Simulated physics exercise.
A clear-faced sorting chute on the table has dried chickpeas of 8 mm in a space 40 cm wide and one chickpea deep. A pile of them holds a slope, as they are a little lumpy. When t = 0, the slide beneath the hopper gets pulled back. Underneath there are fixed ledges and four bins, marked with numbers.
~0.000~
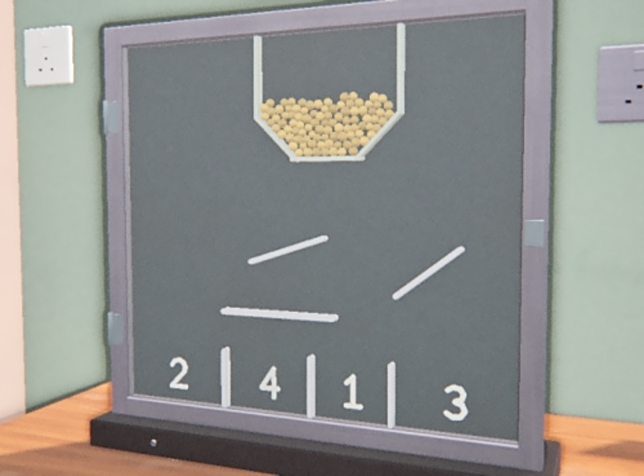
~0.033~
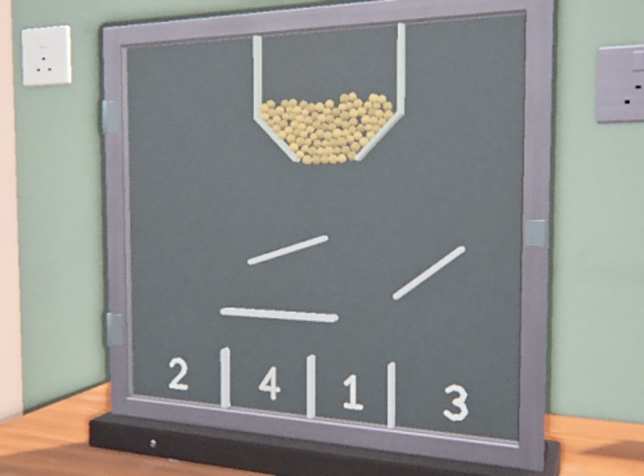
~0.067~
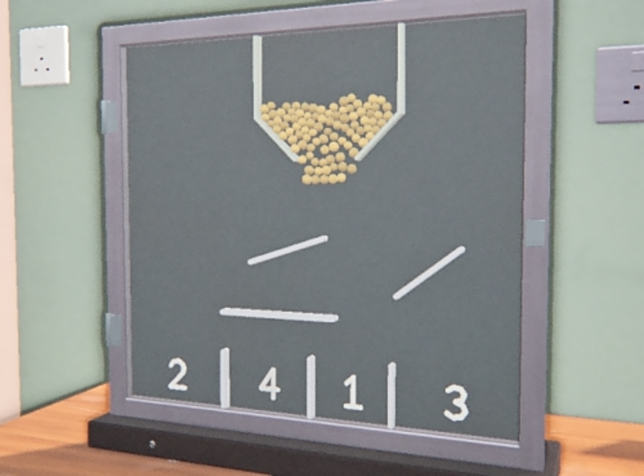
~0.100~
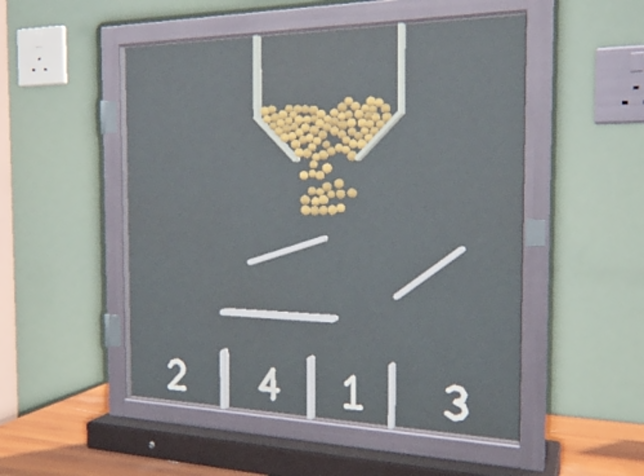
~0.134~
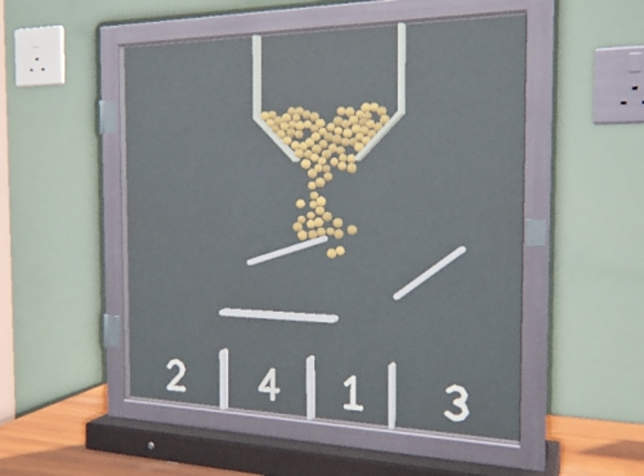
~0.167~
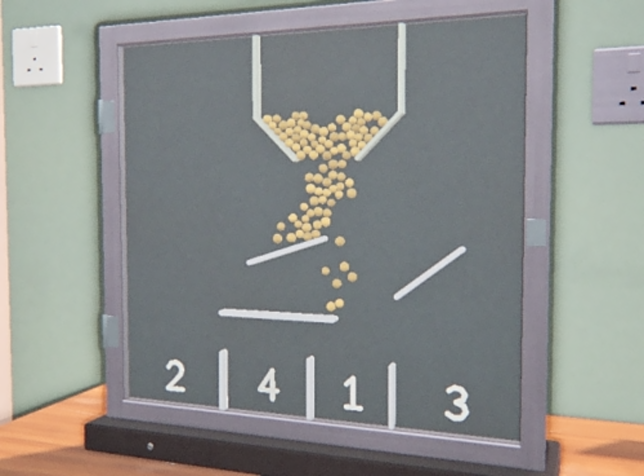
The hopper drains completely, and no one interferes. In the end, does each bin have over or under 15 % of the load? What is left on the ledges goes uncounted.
In the end: Bin 1: Over 15 %; bin 2: Over 15 %; bin 3: Under 15 %; bin 4: Under 15 %.
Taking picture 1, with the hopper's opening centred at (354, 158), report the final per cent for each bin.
In per cent: Bin 1 = 90; bin 2 = 0; bin 3 = 5; bin 4 = 0.
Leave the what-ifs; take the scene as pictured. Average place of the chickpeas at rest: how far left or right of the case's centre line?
Offset: About 3 cm, left side.
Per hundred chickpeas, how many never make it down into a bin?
The share comes to about 5 percent.
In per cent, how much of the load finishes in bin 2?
Estimate: Close to 35 %.
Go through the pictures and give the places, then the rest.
Gate shut, about 90 chickpeas in the hopper; its mouth (296, 159) to (358, 158); no. 1 (352, 392), no. 2 (179, 373), no. 3 (456, 403), no. 4 (270, 383), in the first frame.
In the second frame, 4 out; lowest chickpea (307, 160).
In the third frame, 15 out; lowest chickpea (315, 180).
In the fourth frame, 20 out; lowest chickpea (315, 211).
In the fifth frame, 32 out; lowest chickpea (332, 253).
In the sixth frame, 42 out; lowest chickpea (331, 307); ledges slope (251, 262) to (323, 239), level (223, 312) to (334, 319), slope (398, 296) to (462, 250).
After 0.24 s 75 % have left the hopper; down in the bins, no. 1, 5 %.
After 0.34 s 100 % have left the hopper; down in the bins, no. 1, 20 %.
After 0.55 s 100 % have left the hopper; down in the bins, no. 1, 50 %, no. 2, 20 %, no. 3, 5 %.
At rest by 1.5 s, no. 1, 55 %, no. 2, 35 %, no. 3, 5 %, no. 4, 0 %, left higher up 5 %.
